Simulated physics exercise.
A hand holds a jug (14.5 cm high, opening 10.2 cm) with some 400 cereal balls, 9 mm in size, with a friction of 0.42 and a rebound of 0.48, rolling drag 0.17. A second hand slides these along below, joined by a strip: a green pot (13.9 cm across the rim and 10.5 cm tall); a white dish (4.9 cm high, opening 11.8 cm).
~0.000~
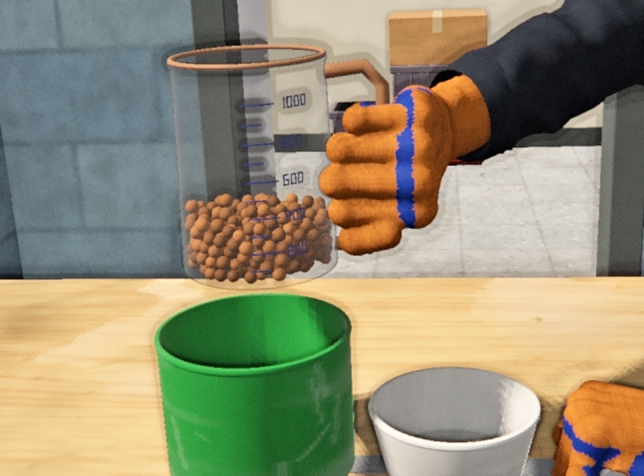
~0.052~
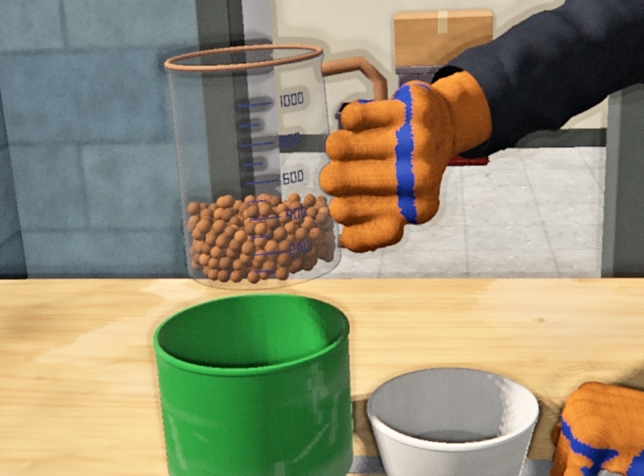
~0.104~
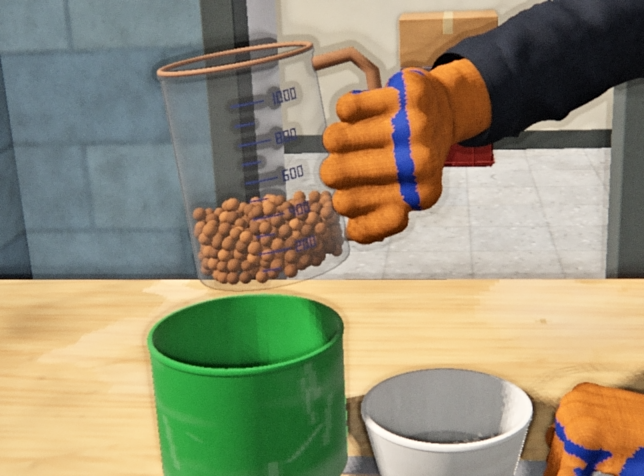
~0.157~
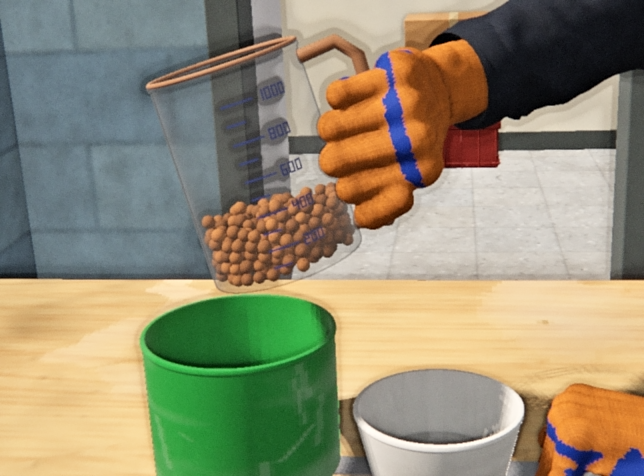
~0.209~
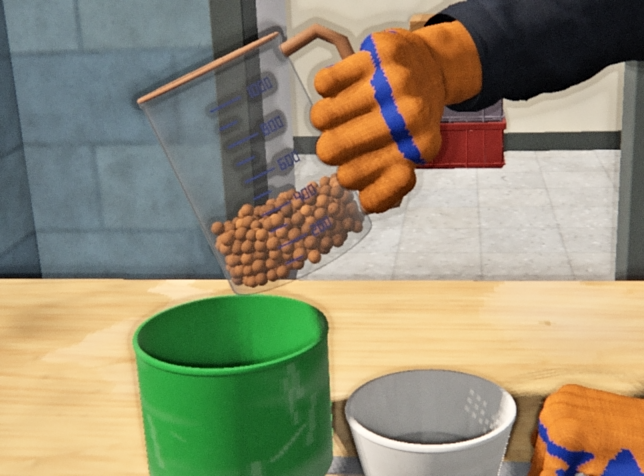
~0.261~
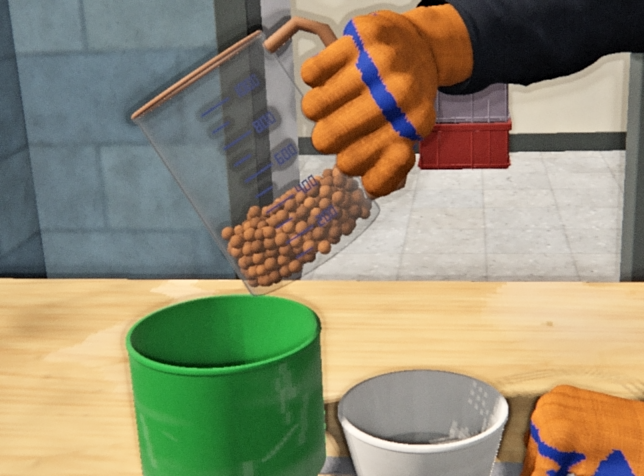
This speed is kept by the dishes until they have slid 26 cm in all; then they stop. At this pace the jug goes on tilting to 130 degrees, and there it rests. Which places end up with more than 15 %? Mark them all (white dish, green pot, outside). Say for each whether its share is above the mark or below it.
White dish: Below the mark; green pot: Above the mark; outside everything: Above the mark.
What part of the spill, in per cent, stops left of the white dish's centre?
Roughly 30 percent of the spill.
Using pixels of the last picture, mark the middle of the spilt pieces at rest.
I'd say roughly (163, 424).
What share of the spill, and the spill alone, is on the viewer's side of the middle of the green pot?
40 %.
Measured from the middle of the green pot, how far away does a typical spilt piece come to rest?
Roughly 18 centimetres.
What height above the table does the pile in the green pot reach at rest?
3.0 centimetres or so.
After 1.01 s, tilt 130 degrees; green pot 35 %, jug 55 %, in the air 5 %; middle of all pieces on or above the table near (227, 279).
Then, at 1.63 s, tilt 130 degrees; green pot 70 %, outside 25 %, white dish 5 %; middle of all pieces on or above the table near (77, 439).
After 2.21 s, tilt 130 degrees; green pot 70 %, outside 25 %, white dish 5 %; middle of all pieces on or above the table near (13, 436).
Then, at 2.76 s, tilt 130 degrees; green pot 70 %, outside 25 %, white dish 5 %.
At rest (3.0 s), green pot 70 %, jug 0 %, outside 25 %, white dish 5 %.
